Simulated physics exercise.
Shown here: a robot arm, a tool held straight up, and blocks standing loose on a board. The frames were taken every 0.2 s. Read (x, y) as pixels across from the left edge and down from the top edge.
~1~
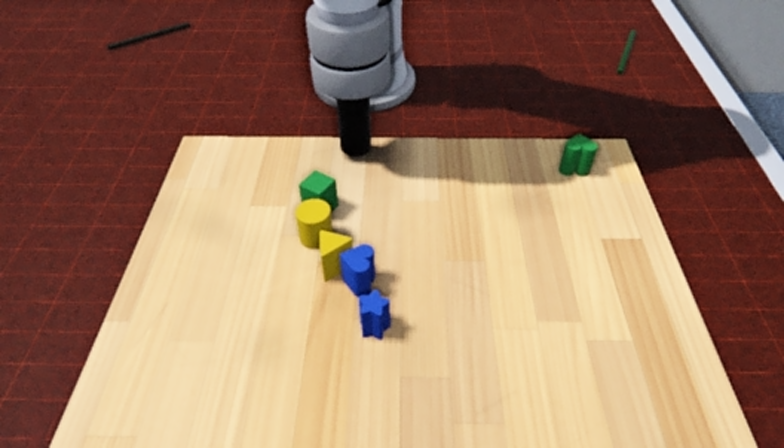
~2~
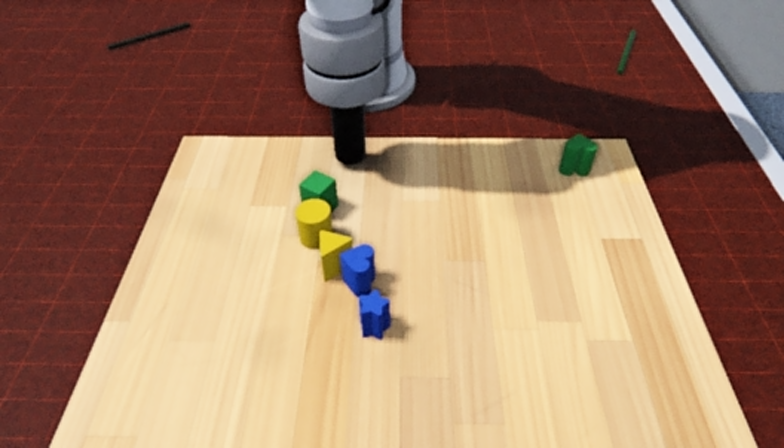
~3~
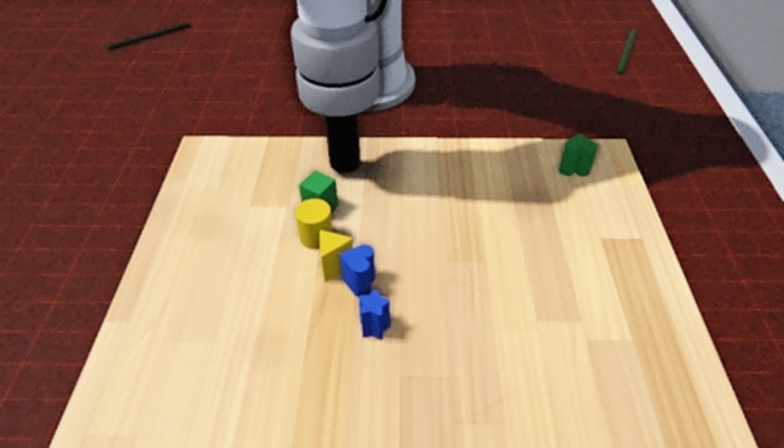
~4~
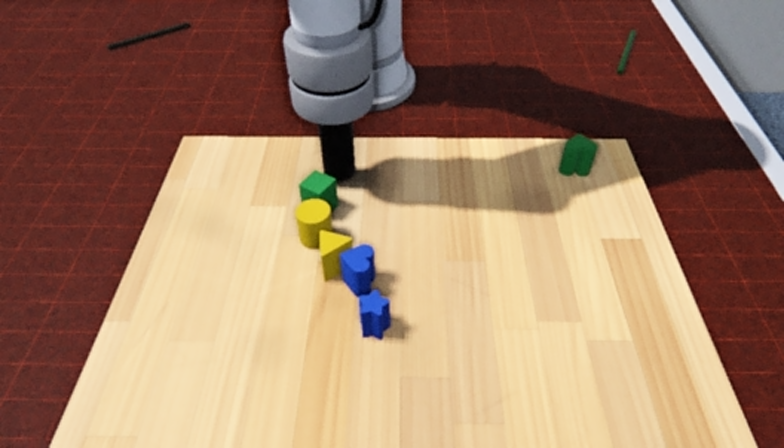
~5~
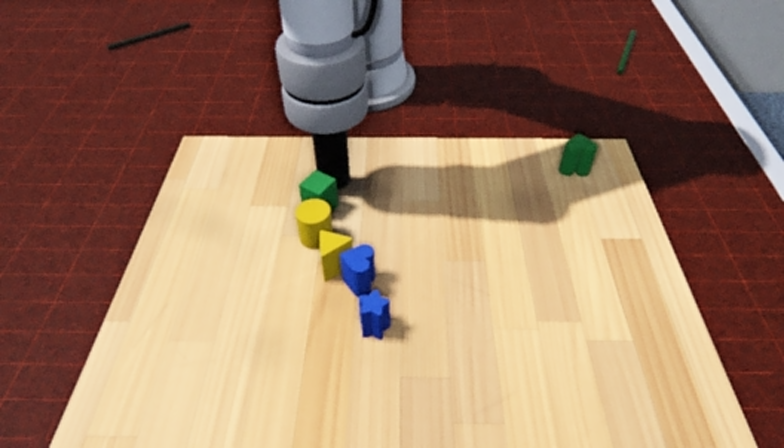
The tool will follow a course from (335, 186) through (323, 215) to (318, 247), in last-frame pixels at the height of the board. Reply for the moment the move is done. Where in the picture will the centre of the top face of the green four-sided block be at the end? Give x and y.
It should be at (300, 244) by then.
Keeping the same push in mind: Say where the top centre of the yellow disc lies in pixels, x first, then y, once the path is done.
The top centre is at (287, 269).
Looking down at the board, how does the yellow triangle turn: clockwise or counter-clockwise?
It spins anti-clockwise.
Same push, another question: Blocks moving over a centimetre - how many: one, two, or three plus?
It looks like three or more blocks will be pushed more than about 1 cm.
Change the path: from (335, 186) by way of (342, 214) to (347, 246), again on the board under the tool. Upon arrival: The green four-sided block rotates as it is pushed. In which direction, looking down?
Prediction: Clockwise.
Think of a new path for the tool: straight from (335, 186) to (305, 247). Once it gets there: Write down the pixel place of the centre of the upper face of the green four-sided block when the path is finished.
At the end it should sit near (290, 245).
The first path, step by step. Halfway along, tool (322, 208); yellow disc (305, 234); green four-sided block (309, 211), turned 25° anticlockwise; yellow triangle (331, 249), turned 45° anticlockwise.
At the end, tool (317, 240); yellow disc (287, 269); green four-sided block (300, 244), turned 15° anticlockwise; yellow triangle (327, 254), turned 85° anticlockwise; blue heart-shaped block not moved.
